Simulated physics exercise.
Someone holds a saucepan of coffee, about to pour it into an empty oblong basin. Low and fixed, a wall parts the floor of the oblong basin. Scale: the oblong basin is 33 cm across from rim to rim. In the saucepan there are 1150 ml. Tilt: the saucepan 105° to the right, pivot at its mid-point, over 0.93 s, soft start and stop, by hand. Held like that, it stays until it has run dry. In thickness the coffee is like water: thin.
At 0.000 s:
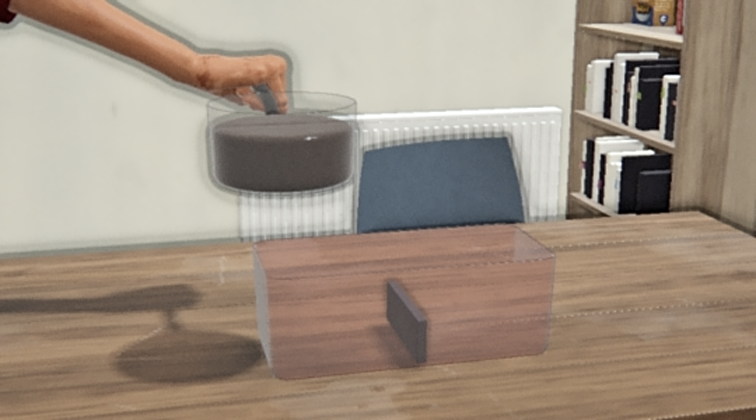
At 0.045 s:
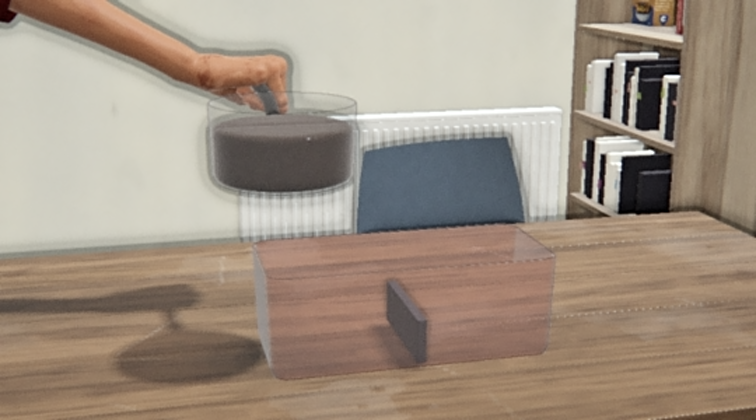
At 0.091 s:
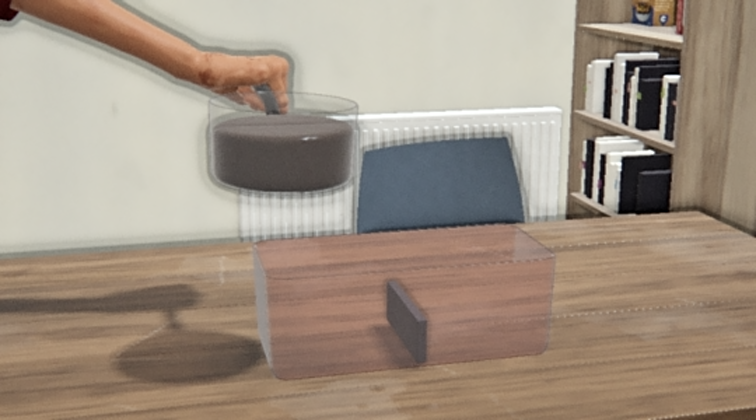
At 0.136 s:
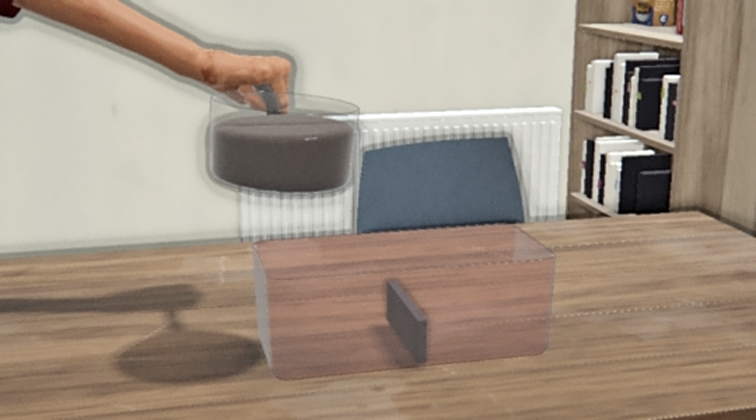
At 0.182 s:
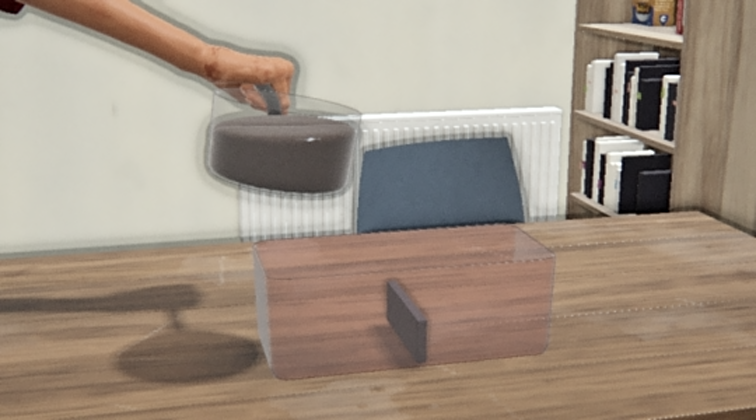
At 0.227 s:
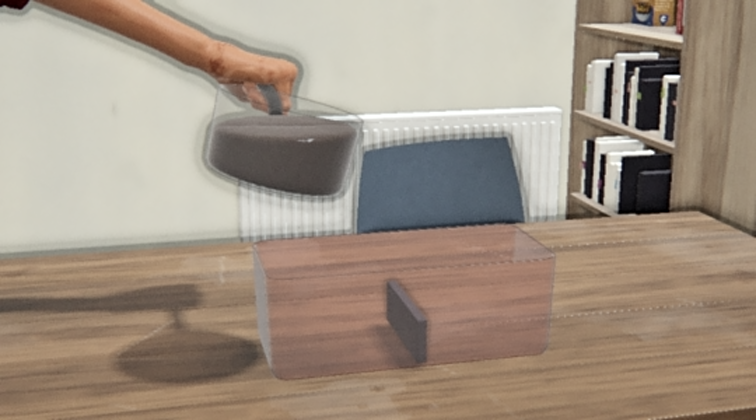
In a room with a radiator, a blue chair and a bookshelf, a hand holds a clear pan of dark liquid level above a wooden table, up and left of an empty, see-through oblong basin with a low dividing wall. Slowly at first, then faster, the pan tilts slightly to the right.
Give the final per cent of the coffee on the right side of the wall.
The right side ends with about 43 per cent.
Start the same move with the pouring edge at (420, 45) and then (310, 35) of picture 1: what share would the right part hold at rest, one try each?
Respectively about 90 and 10 percent.
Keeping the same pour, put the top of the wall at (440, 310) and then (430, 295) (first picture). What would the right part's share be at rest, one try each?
15 per cent first, 10 per cent second.
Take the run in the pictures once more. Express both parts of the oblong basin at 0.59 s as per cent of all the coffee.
3 on the left, 6 on the right, roughly.
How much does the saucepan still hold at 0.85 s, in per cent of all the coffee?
Share remaining: Approx. 12 %.
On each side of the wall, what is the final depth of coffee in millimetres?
Once settled, the left stands around 28 mm and the right around 22 mm.
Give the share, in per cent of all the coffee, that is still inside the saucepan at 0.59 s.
Still held: Roughly 60 % of the total.
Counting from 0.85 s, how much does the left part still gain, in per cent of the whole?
That amounts to roughly 22 per cent of the whole.
After 0.59 s the tilt is 74° and 60 per cent is still to pour, 3 is left of the wall and 6 right of it.
After 0.85 s the tilt is 103° and 13 per cent is still to pour, 35 is left of the wall and 44 right of it.
After 1.13 s the tilt is 105° and 1 per cent is still to pour, 53 is left of the wall and 43 right of it.
After 1.43 s the tilt is 105° and 0 per cent is still to pour, 56 is left of the wall and 43 right of it.
In the end 56 per cent lies left of the wall, 43 right of it and 1 outside.
